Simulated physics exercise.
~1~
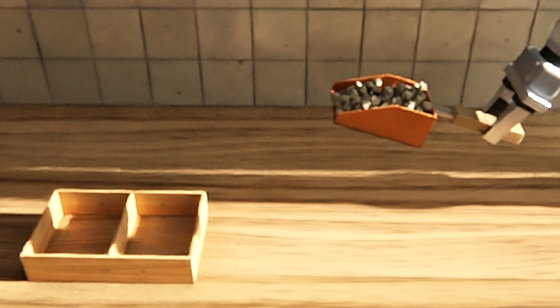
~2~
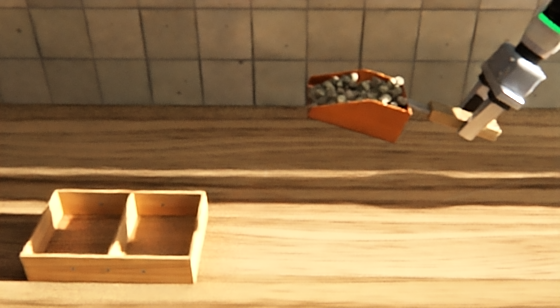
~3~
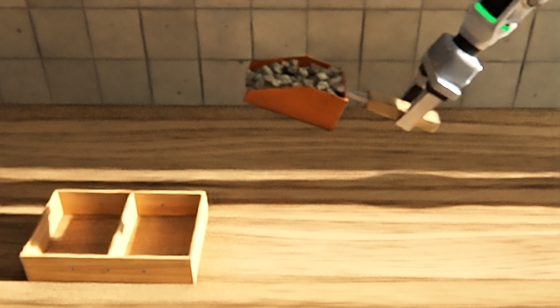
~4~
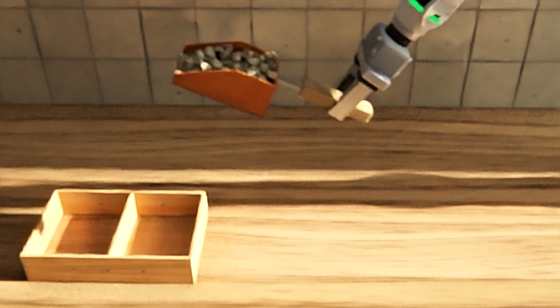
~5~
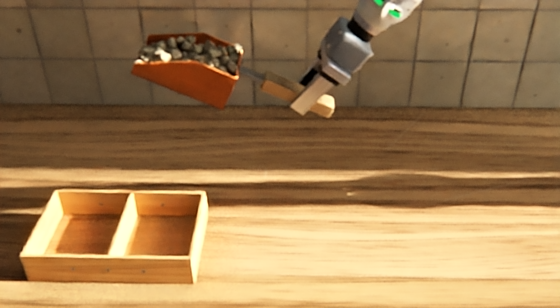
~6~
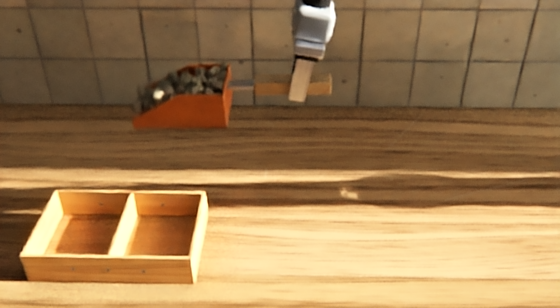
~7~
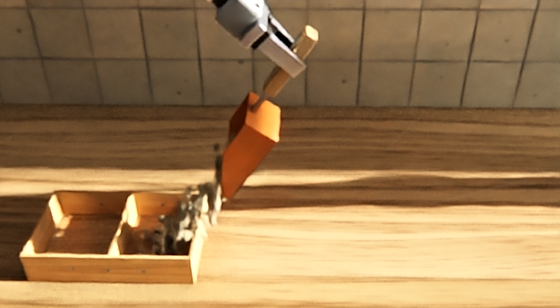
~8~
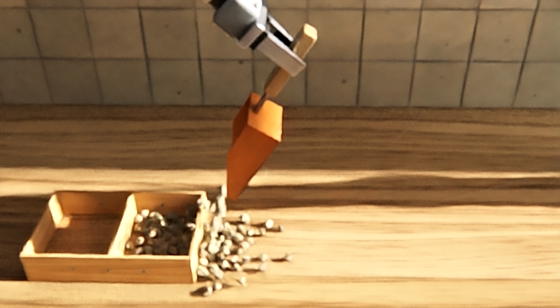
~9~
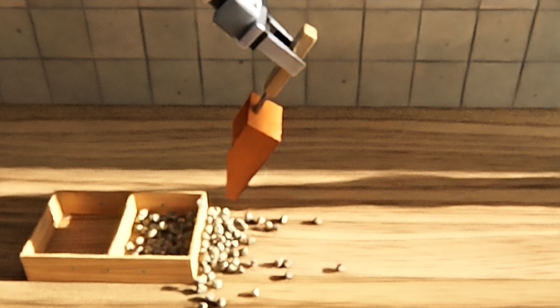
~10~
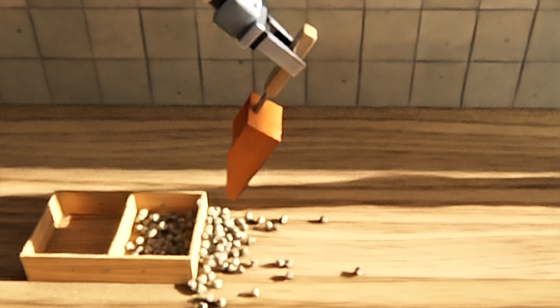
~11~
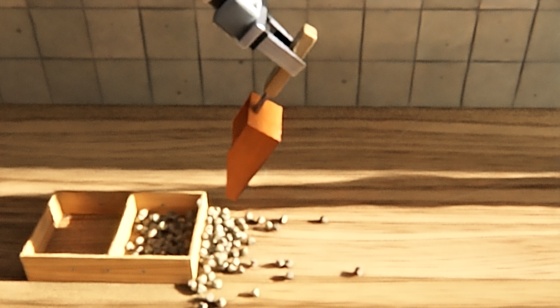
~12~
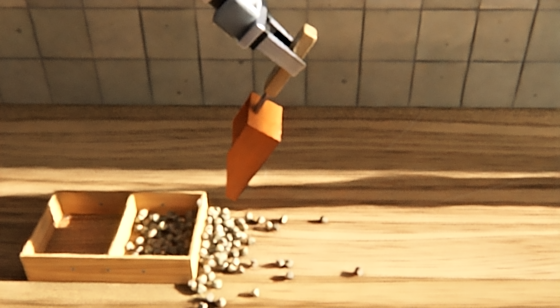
On a wooden counter, a robot arm tips pebbles partly into a divided box, spilling many.
